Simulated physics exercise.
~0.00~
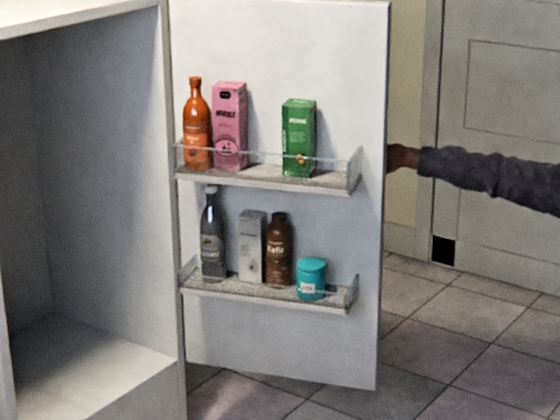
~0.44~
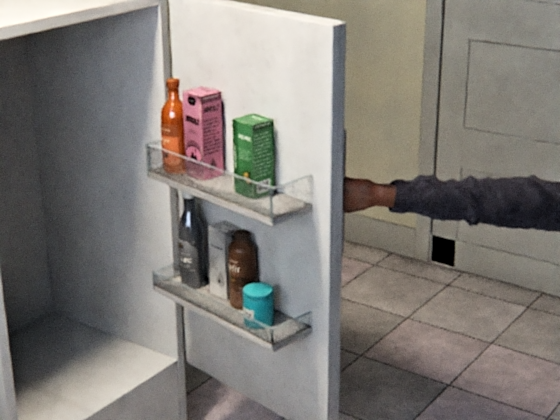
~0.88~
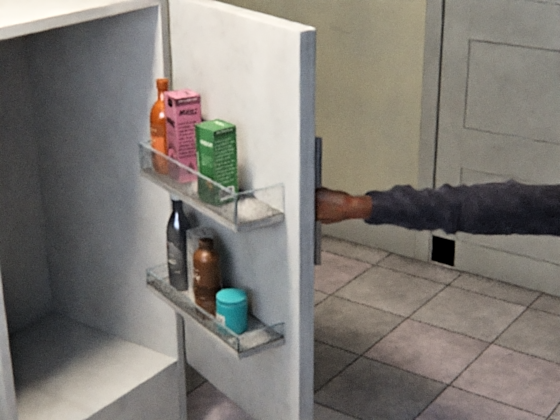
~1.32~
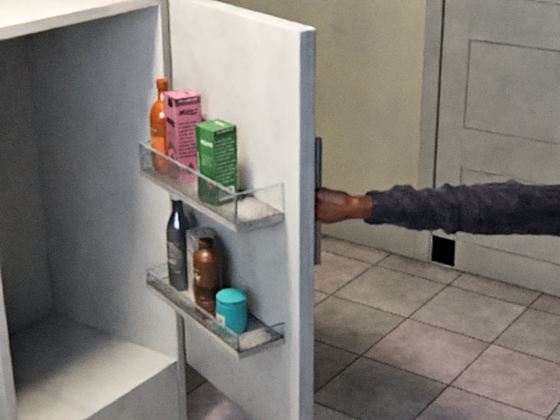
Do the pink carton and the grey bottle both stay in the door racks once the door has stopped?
Yes, both stay in. The pink carton is still standing in the upper rack and the grey bottle in the lower one.
